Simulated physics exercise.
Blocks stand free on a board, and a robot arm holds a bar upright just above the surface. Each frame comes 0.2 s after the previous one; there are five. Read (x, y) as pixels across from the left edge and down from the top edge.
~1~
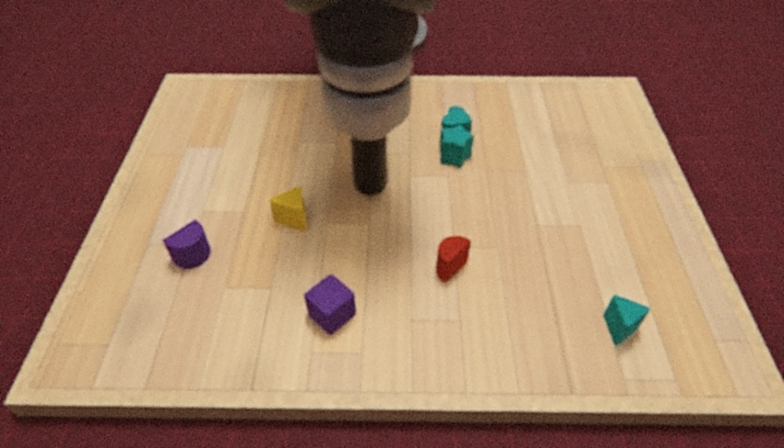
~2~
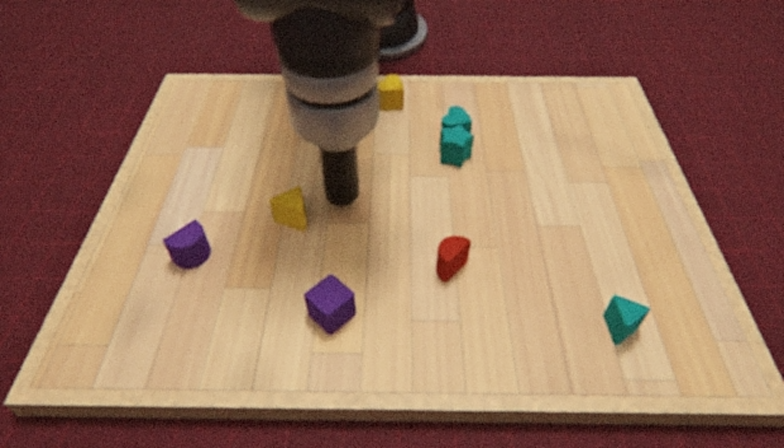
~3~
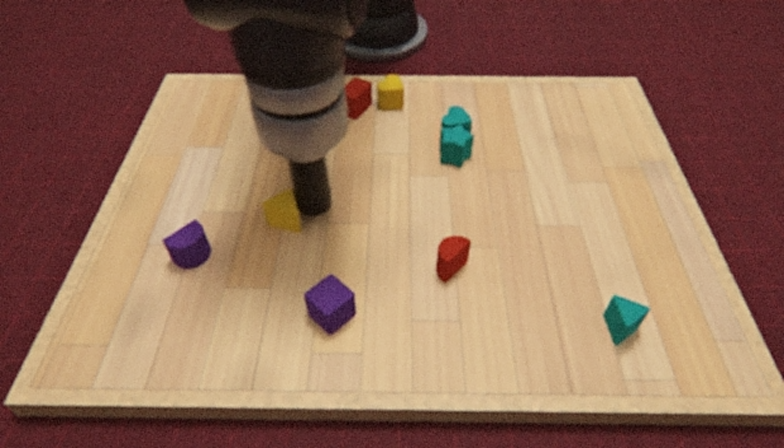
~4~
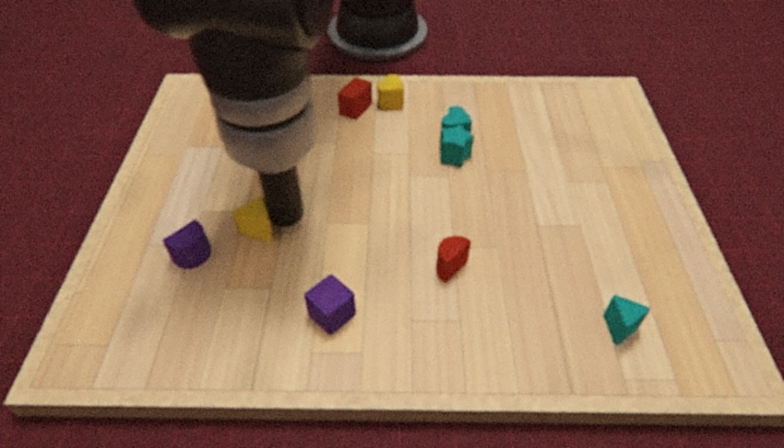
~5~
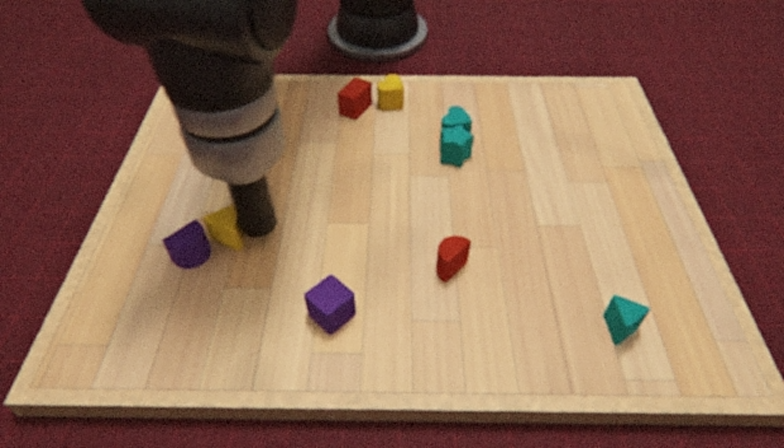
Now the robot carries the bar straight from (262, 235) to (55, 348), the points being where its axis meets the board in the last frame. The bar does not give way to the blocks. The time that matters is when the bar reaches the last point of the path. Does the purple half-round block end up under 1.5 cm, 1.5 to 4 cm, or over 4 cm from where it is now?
Middling, 1.5 to 4 cm.
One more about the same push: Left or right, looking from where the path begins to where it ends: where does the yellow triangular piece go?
Its sideways move is to the right.
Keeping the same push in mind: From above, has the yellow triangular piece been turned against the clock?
No.
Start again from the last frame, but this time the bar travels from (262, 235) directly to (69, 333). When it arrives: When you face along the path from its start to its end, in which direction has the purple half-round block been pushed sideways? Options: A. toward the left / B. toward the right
I'll go with B - toward the right.
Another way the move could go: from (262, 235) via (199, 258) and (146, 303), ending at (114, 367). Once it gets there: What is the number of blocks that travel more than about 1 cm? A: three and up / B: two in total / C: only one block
The one that fits is B, two in total.
What follows on the original path. One third of the way, bar at (195, 259); purple half-round block at (162, 237), turned 20° anticlockwise; yellow triangular piece at (197, 217), turned 50° clockwise.
Two thirds of the way, bar at (125, 297); purple half-round block at (151, 239), turned 15° clockwise; yellow triangular piece at (197, 217), turned 50° clockwise.
At the end, bar at (48, 339); purple half-round block at (151, 239), turned 15° clockwise; yellow triangular piece at (197, 217), turned 50° clockwise.
